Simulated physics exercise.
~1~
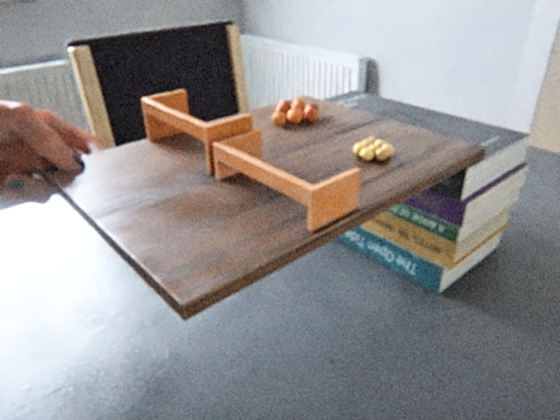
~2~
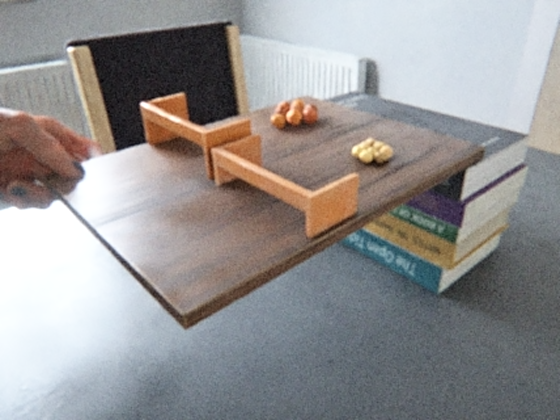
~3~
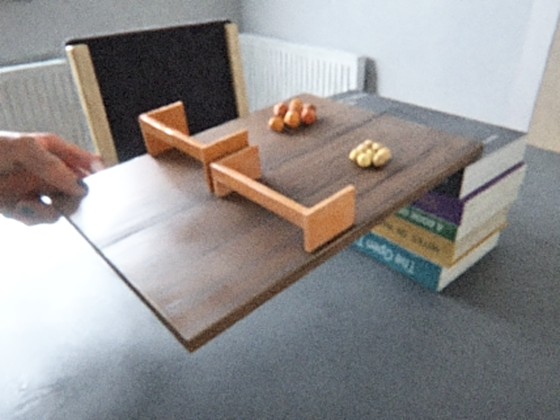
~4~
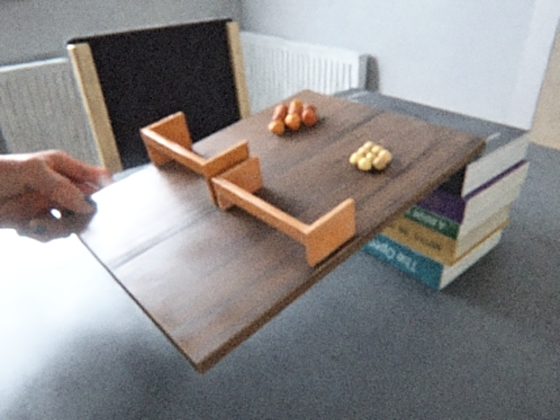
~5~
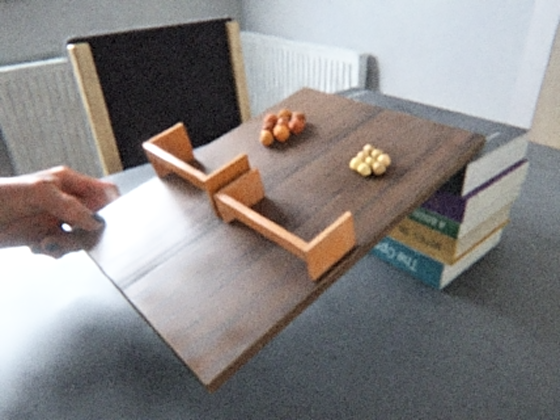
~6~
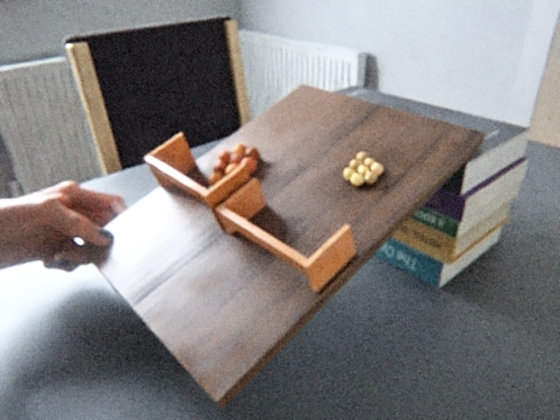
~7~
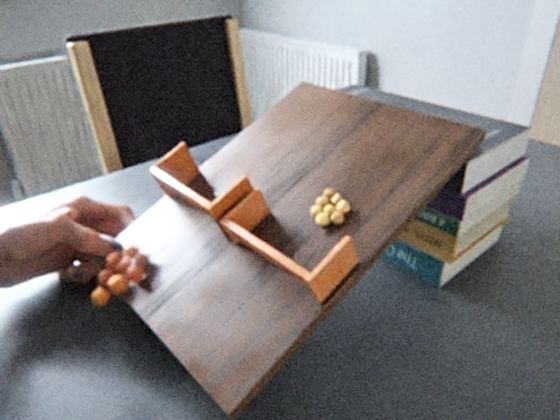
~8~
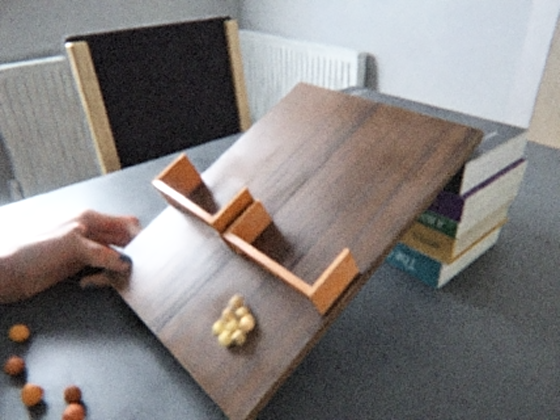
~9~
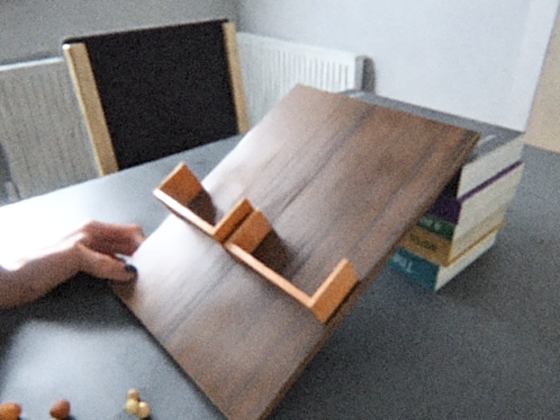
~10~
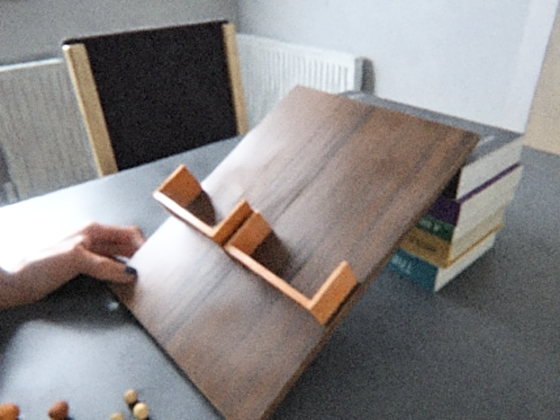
A hand at the left holds up one end of a dark wooden board whose far end rests on a stack of books, on a grey table seen from slightly above, with a black chair and a radiator behind. Two raised orange wooden bars stand across the board, with a cluster of reddish-orange balls and one of pale yellow balls upslope. The hand lowers its end, and the board steepens. The orange balls slide first, pass under their bar and scatter onto the table. The yellow ones follow beneath theirs. Finally the board rests as a ramp, with a few balls visible at the lower left.
